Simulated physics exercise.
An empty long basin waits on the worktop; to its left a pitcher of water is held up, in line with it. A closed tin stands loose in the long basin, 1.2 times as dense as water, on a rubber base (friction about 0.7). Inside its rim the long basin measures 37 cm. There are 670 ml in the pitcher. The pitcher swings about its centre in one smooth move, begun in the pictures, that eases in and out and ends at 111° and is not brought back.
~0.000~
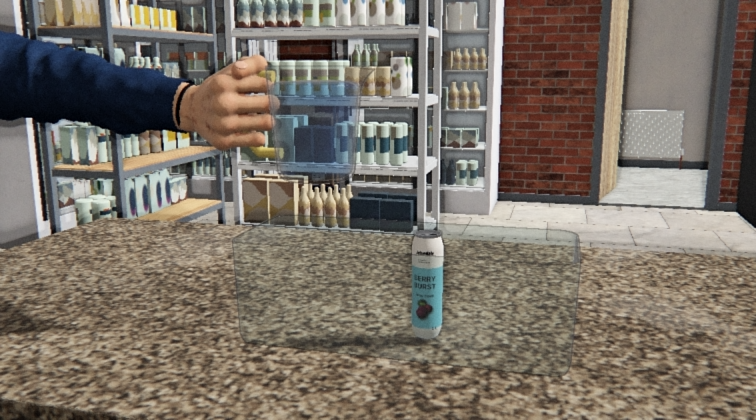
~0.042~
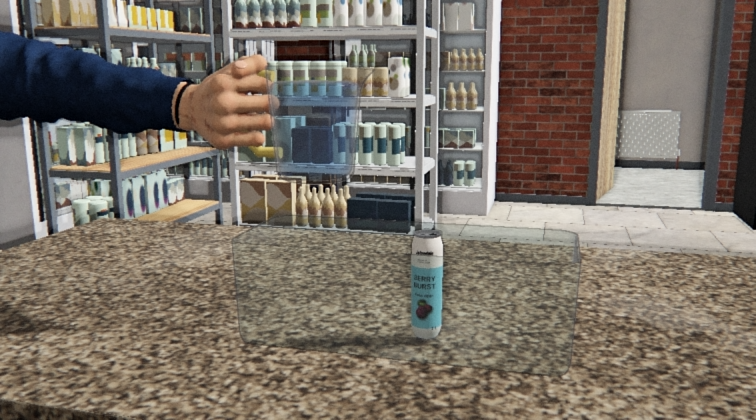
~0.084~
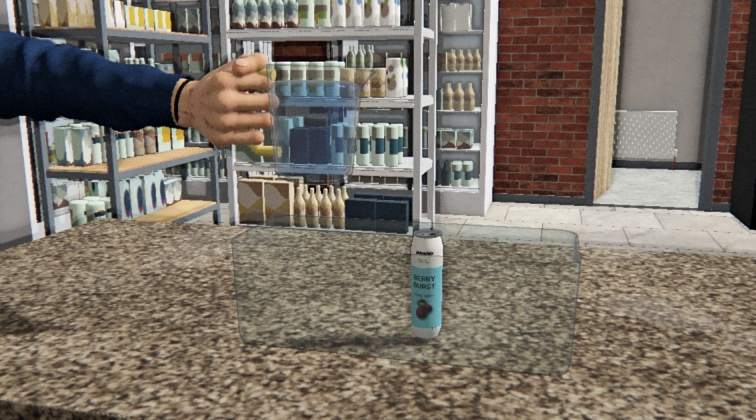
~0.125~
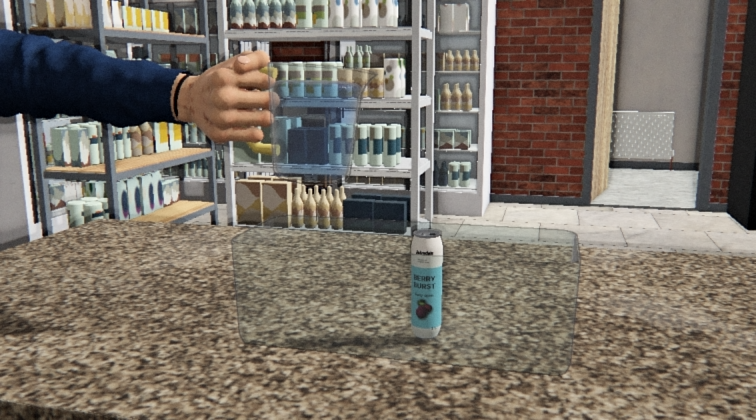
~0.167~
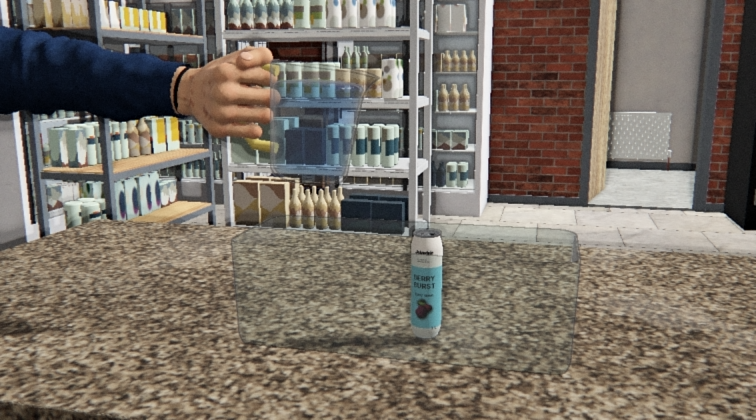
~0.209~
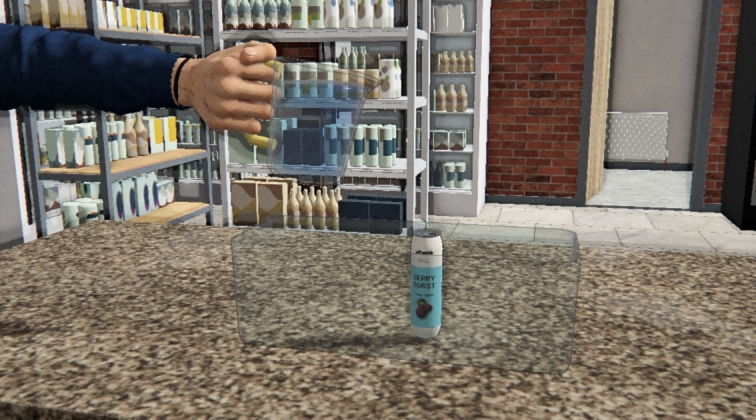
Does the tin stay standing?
It topples.
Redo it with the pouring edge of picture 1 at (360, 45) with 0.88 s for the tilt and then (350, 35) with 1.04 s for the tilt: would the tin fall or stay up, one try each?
First it topples; then it falls.
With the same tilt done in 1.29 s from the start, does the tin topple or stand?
The tin goes over.
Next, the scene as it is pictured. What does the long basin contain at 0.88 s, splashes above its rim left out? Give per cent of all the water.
Some 64 per cent.
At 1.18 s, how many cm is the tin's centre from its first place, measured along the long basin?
About 6 cm.
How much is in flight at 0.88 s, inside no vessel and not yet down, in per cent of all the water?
About 16 per cent.
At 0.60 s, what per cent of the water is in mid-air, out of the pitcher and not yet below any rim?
About 20 per cent.
By 0.60 s the tilt is 72° and 76 per cent is still to pour; the tin stands where it began.
By 0.88 s the tilt is 107° and 19 per cent is still to pour; the tin stands where it began.
By 1.18 s the tilt is 111° and 0 per cent is still to pour; the tin lies on its side.
By 1.50 s the tilt is 111° and 0 per cent is still to pour; the tin lies on its side.
At rest the tin lies on its side.
